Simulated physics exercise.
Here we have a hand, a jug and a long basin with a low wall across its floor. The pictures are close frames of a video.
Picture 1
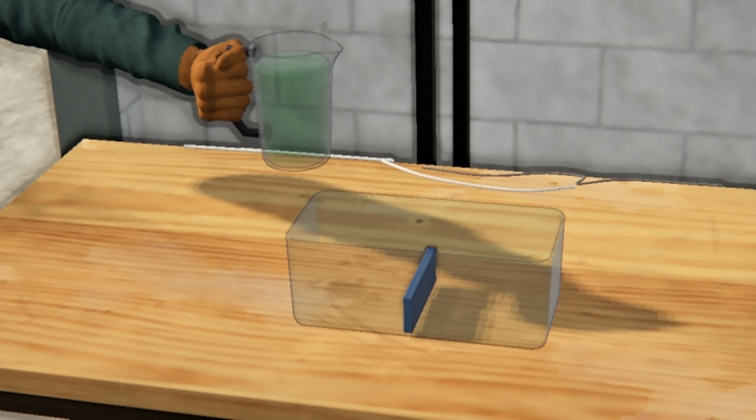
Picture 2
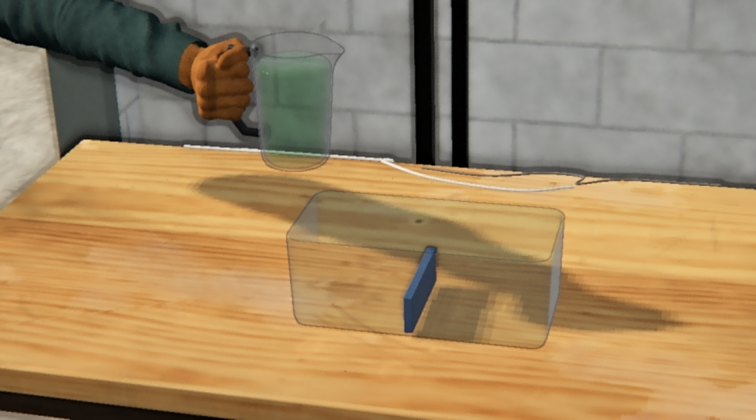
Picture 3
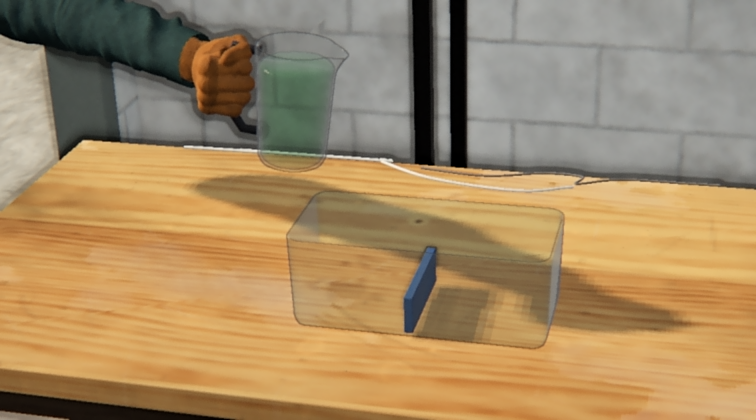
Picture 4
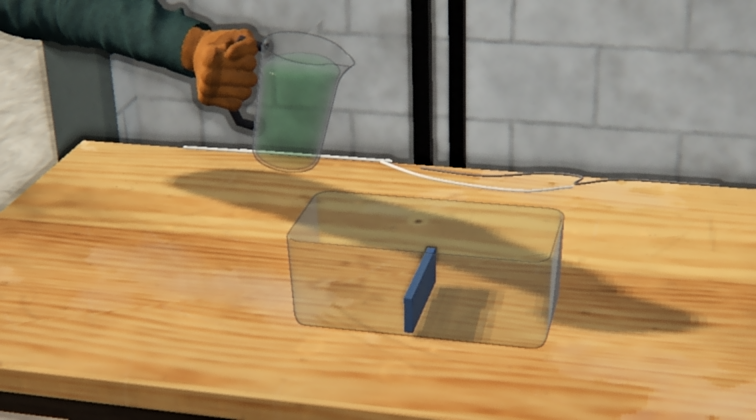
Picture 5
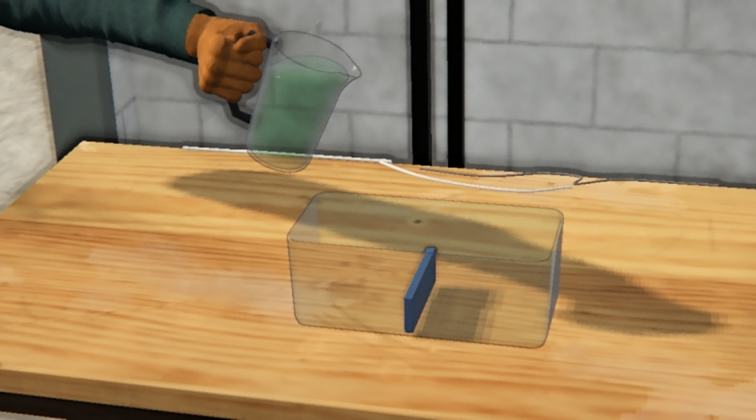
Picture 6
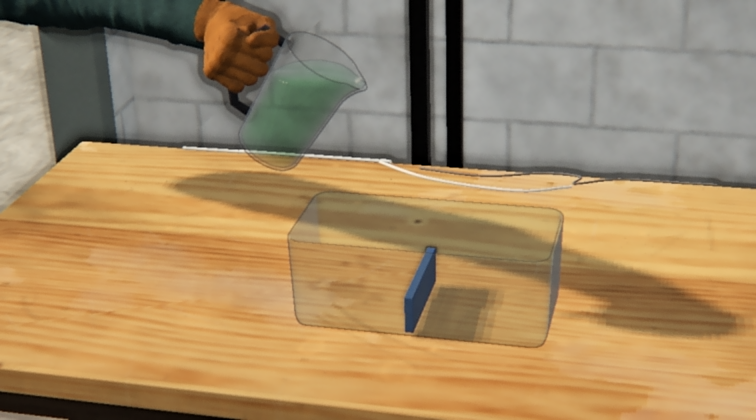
On a wooden workbench, a gloved hand tilting a clear jug of green liquid rightward above a basin with a low blue wall.
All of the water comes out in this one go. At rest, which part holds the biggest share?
It is the left one.
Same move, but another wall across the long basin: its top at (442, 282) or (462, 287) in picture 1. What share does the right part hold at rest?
First some 5, then 10 per cent.
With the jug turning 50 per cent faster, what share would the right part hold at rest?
About 25 per cent.
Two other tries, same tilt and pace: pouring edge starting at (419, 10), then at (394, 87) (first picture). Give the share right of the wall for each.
First some 85, then 95 per cent.
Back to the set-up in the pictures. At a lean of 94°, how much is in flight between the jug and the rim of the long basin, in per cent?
Roughly 20 in a hundred.
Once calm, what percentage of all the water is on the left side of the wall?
Roughly 65 in a hundred.
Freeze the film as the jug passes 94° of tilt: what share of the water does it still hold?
Close to 65 per cent.
A moment on, the tilt is 94° and 66 per cent is still to pour, 2 is left of the wall and 11 right of it.
Next, the tilt is 113° and 16 per cent is still to pour, 39 is left of the wall and 28 right of it.
Then the tilt is 113° and 1 per cent is still to pour, 63 is left of the wall and 31 right of it.
Later the tilt is 113° and 0 per cent is still to pour, 65 is left of the wall and 32 right of it.
Finally, 65 per cent lies left of the wall, 32 right of it and 3 outside.
